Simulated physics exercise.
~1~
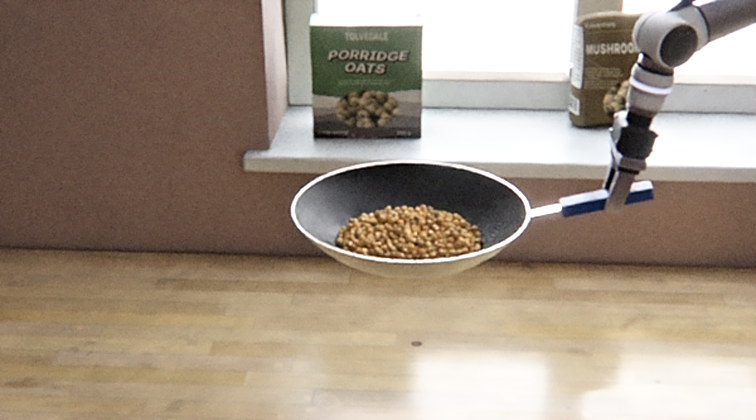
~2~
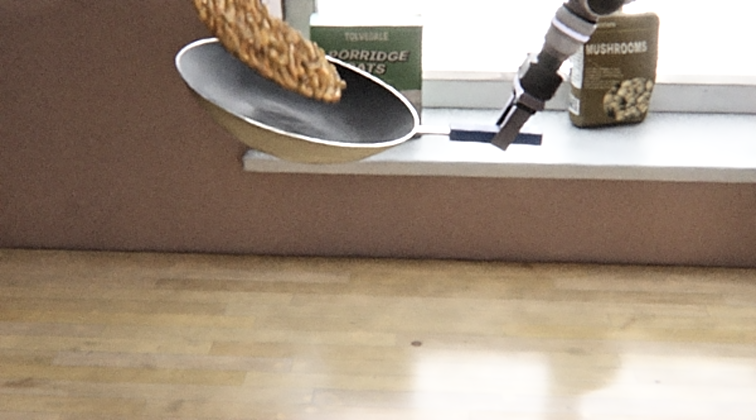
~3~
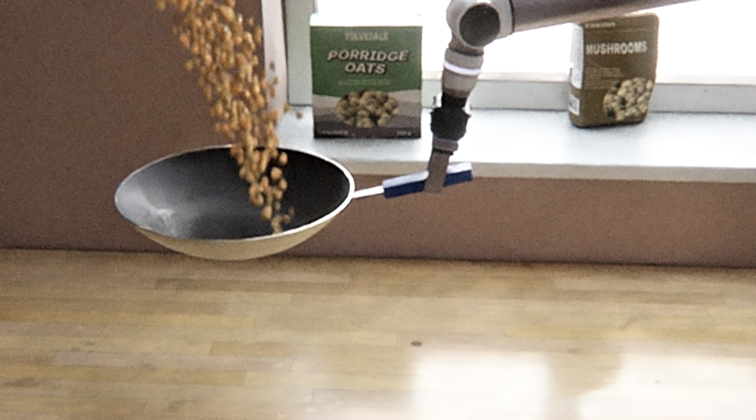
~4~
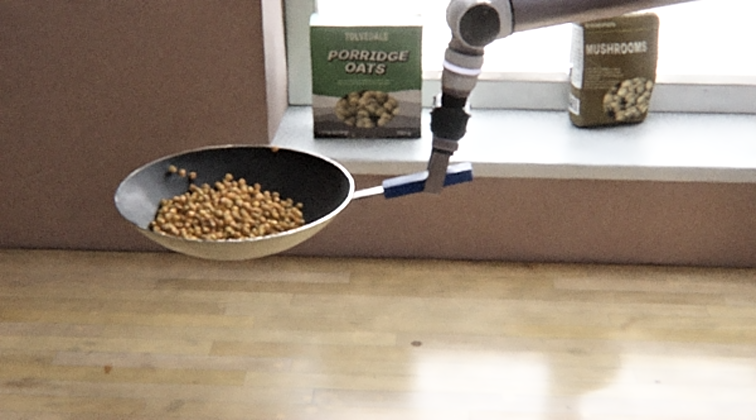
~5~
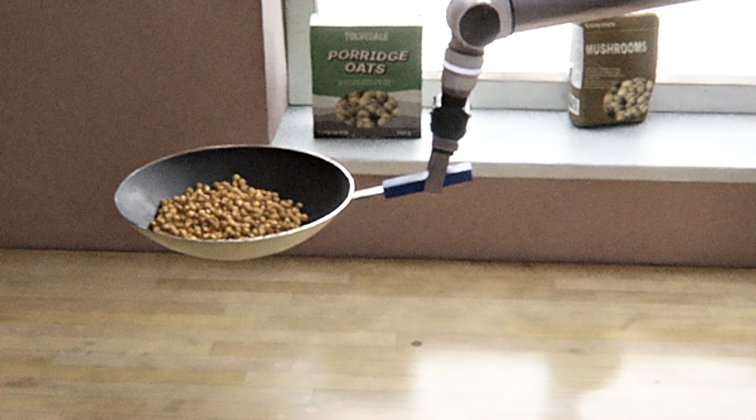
A robot arm swings a wok left, tossing chickpeas up and catching them inside.
